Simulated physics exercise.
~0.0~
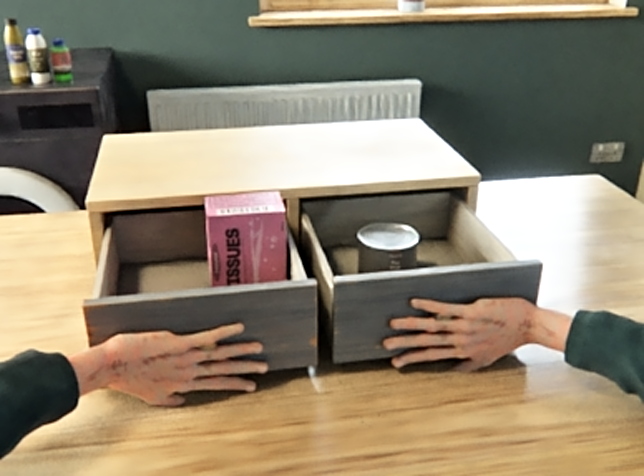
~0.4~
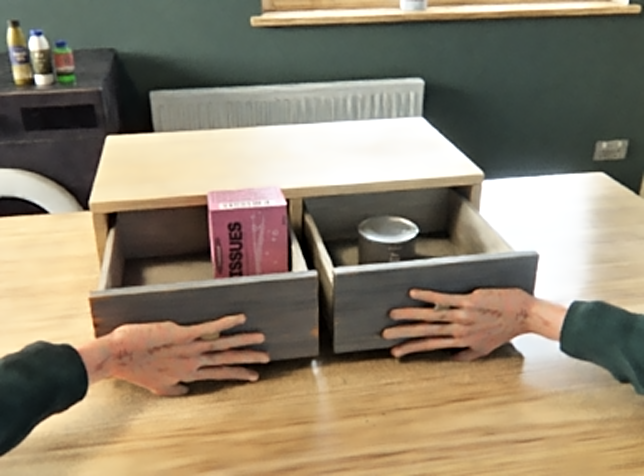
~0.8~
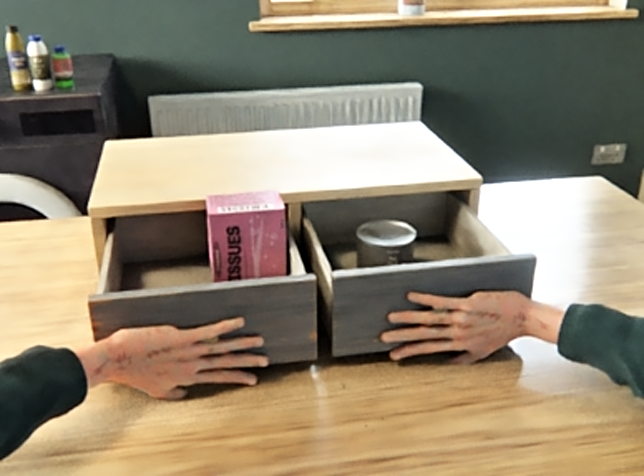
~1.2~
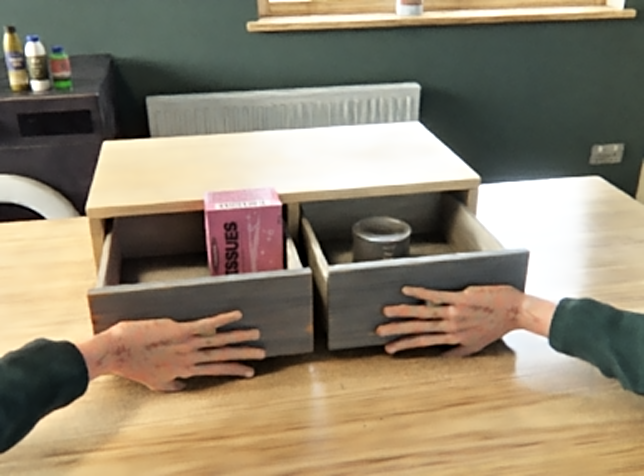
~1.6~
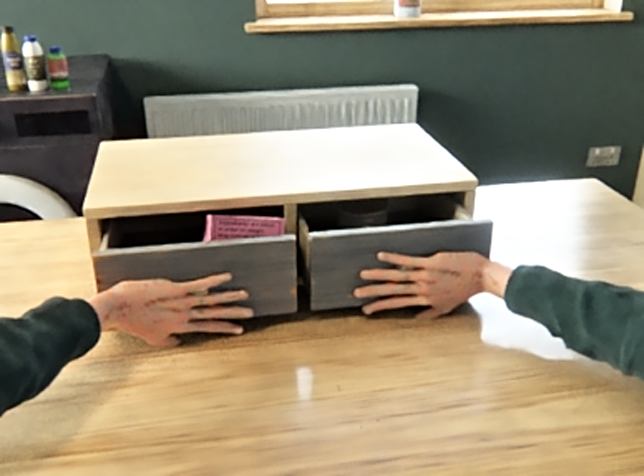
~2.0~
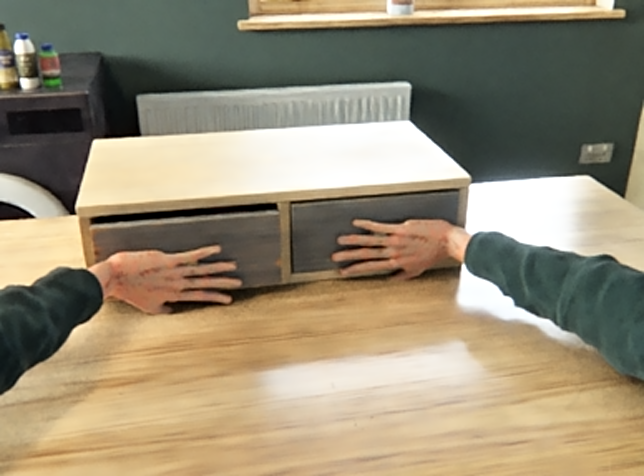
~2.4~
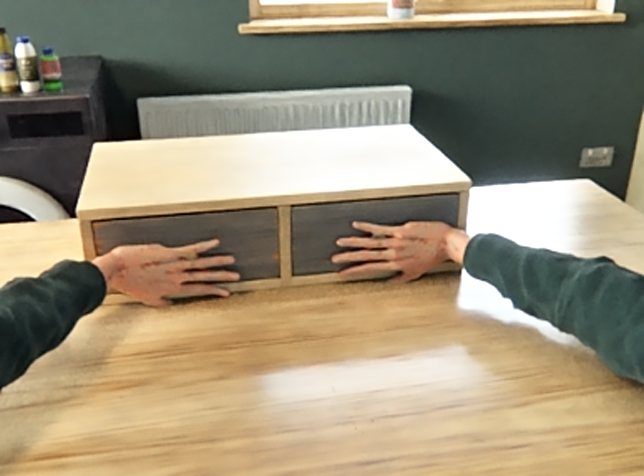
Two drawers holding a pink tissue box and a round tin being pushed by two hands into a wooden chest until both close.
